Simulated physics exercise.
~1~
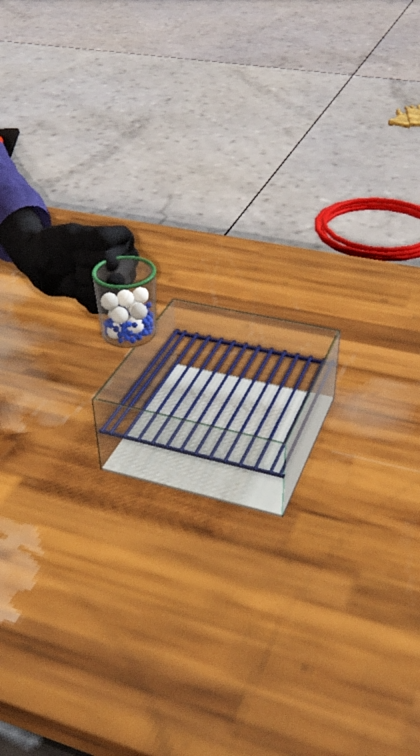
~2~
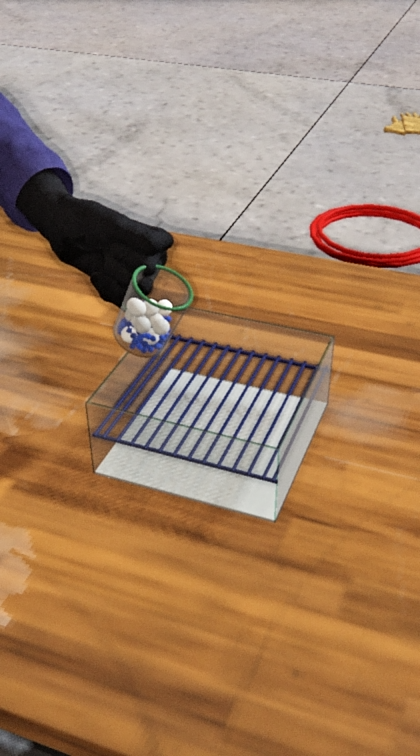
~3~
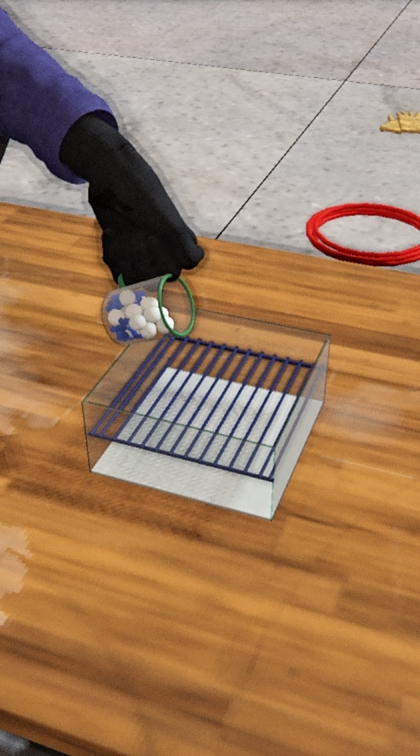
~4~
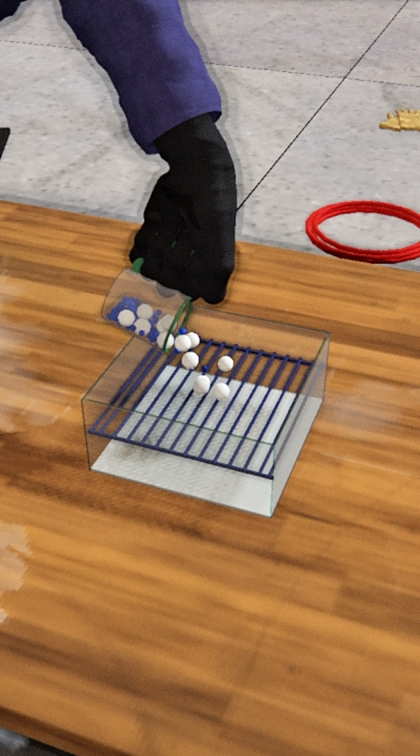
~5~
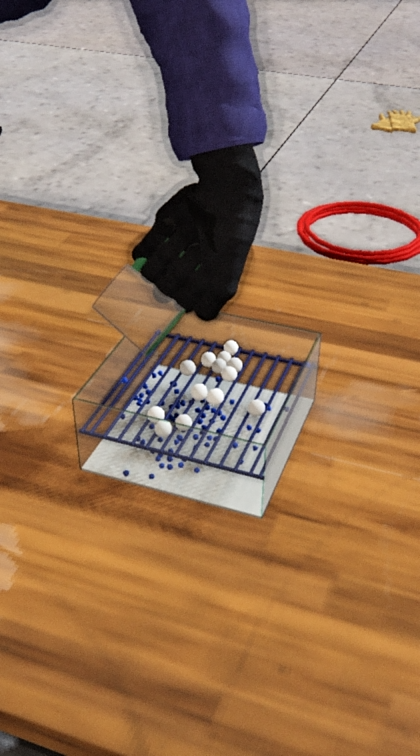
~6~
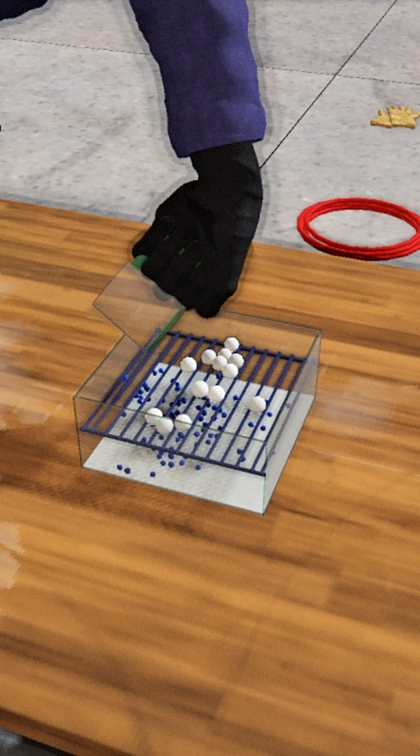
To begin with, a black-gloved hand in a purple sleeve holds a clear, green-rimmed cup of large white balls and small blue pieces beside a transparent box with a dark wire rack across it. The hand moves the cup to the right and tilts it over the box's edge until it lies on its side. White balls roll out first and land on the wires. As the cup tips further, the rest pours out and the blue pieces scatter across the rack. Nearly all the blue ones drop through to the bottom, leaving a few on the wires, while every white ball rests on top.
